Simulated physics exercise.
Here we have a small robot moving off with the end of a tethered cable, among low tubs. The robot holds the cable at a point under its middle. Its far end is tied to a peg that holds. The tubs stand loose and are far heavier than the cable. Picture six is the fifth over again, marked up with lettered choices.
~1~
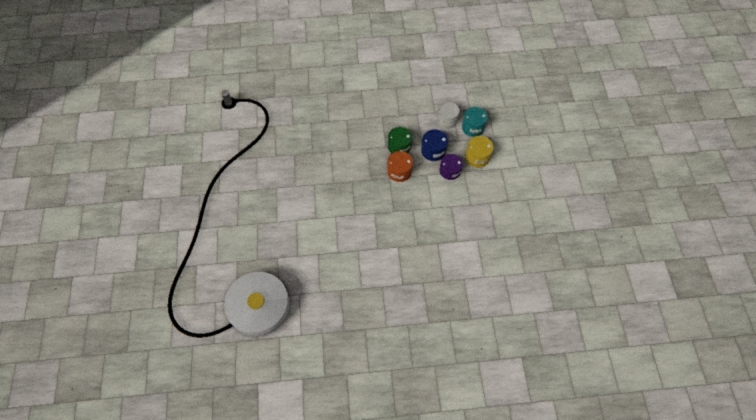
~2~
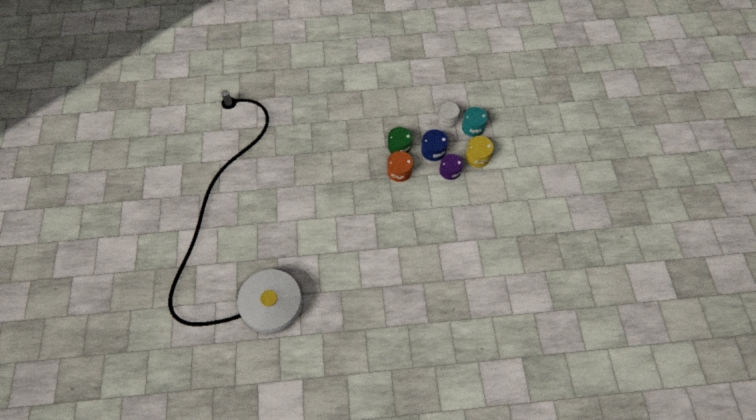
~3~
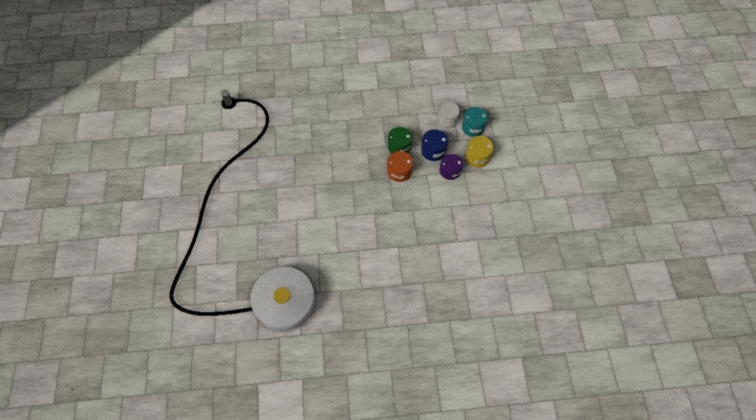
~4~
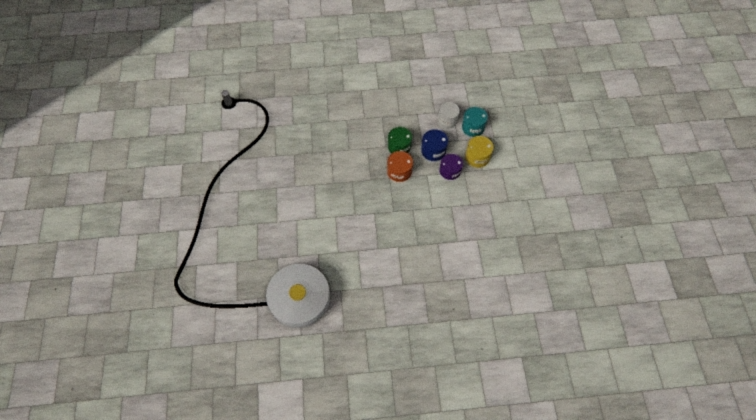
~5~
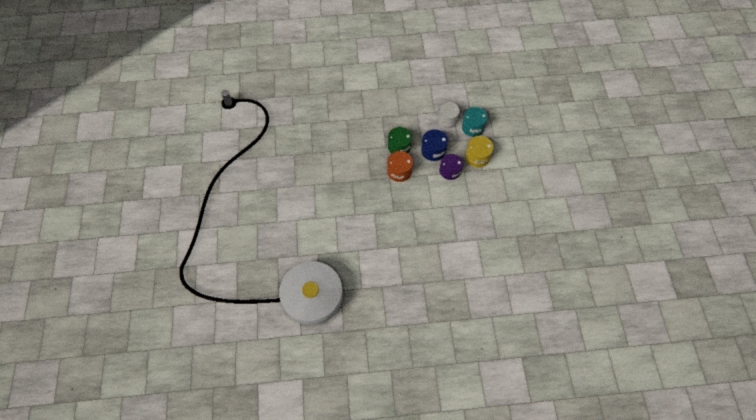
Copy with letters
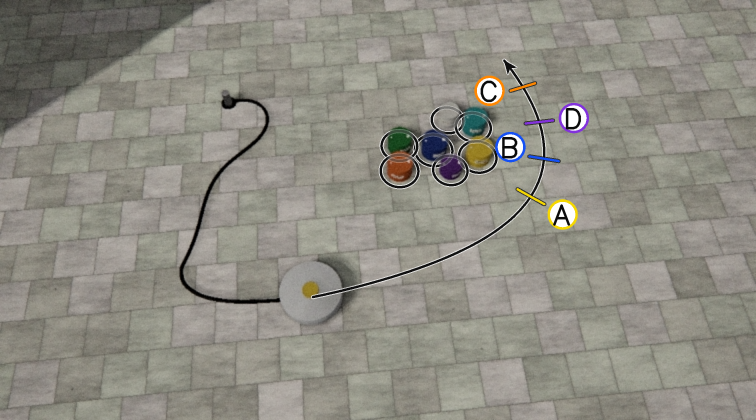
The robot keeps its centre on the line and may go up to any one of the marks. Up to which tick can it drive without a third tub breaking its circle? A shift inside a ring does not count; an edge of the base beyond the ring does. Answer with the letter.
It should halt at D.
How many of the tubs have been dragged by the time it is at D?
By then, none.
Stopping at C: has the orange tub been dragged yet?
Yes.
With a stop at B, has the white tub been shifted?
No.
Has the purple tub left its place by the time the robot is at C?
By then, yes.
On the marked copy, A at (531, 197); B at (544, 159); C at (523, 87); D at (539, 122); the route from (313, 297) via (515, 216) to (504, 60).
With D. Early on, robot (435, 258).
Further on, robot (531, 195).
At the end, robot (542, 116); none over the rings.
As for the rest, A is within the limit but short; B is within the limit but short; C has five over the rings.
